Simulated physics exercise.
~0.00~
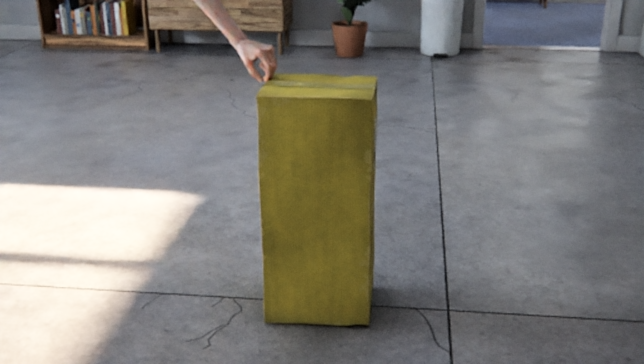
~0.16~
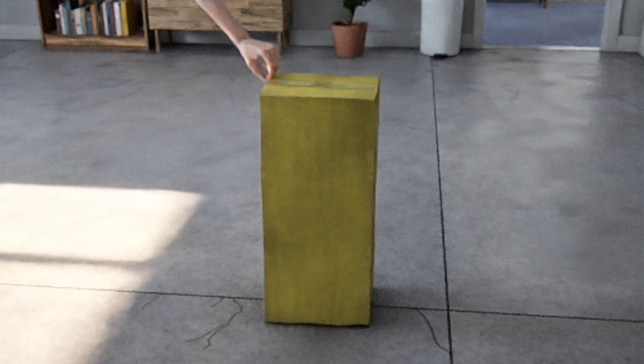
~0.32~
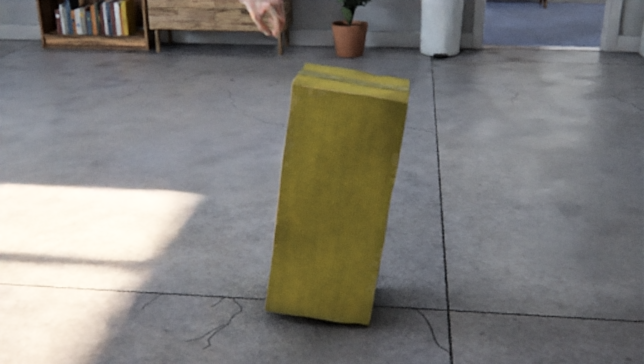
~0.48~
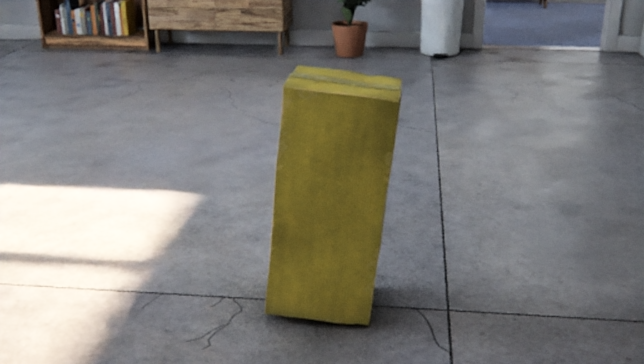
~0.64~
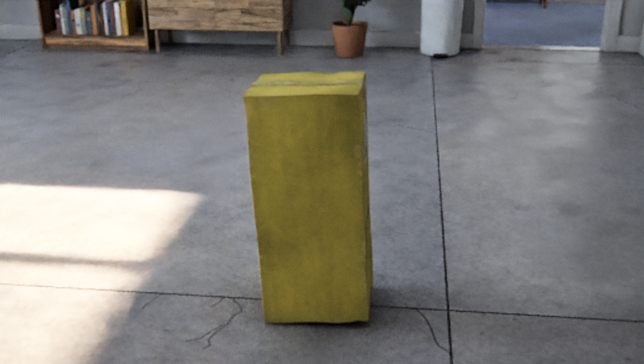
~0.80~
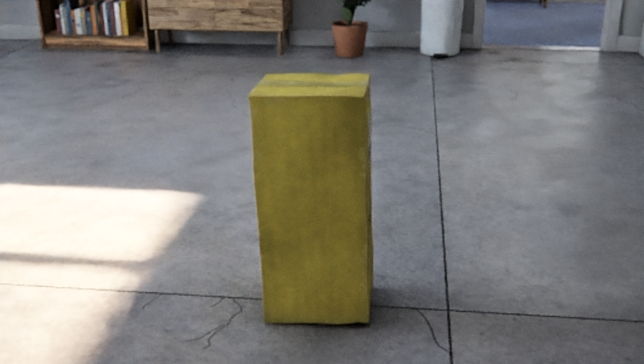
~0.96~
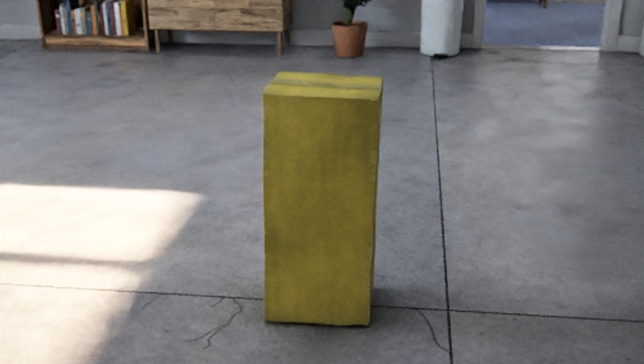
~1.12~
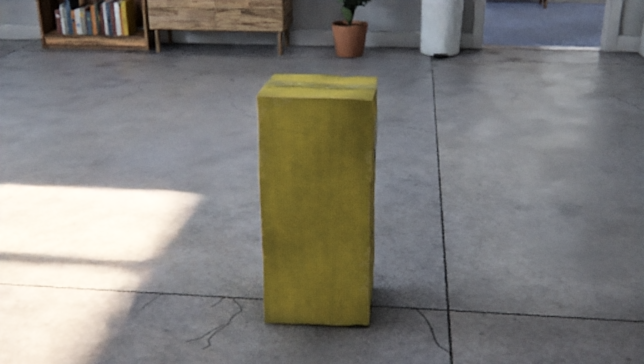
The clip shows a hand pushing the top of a tall yellow parcel on a grey floor, tipping it to the right before letting go and drawing back. The parcel rocks back to the left, sways slightly right again, and settles upright on its base.
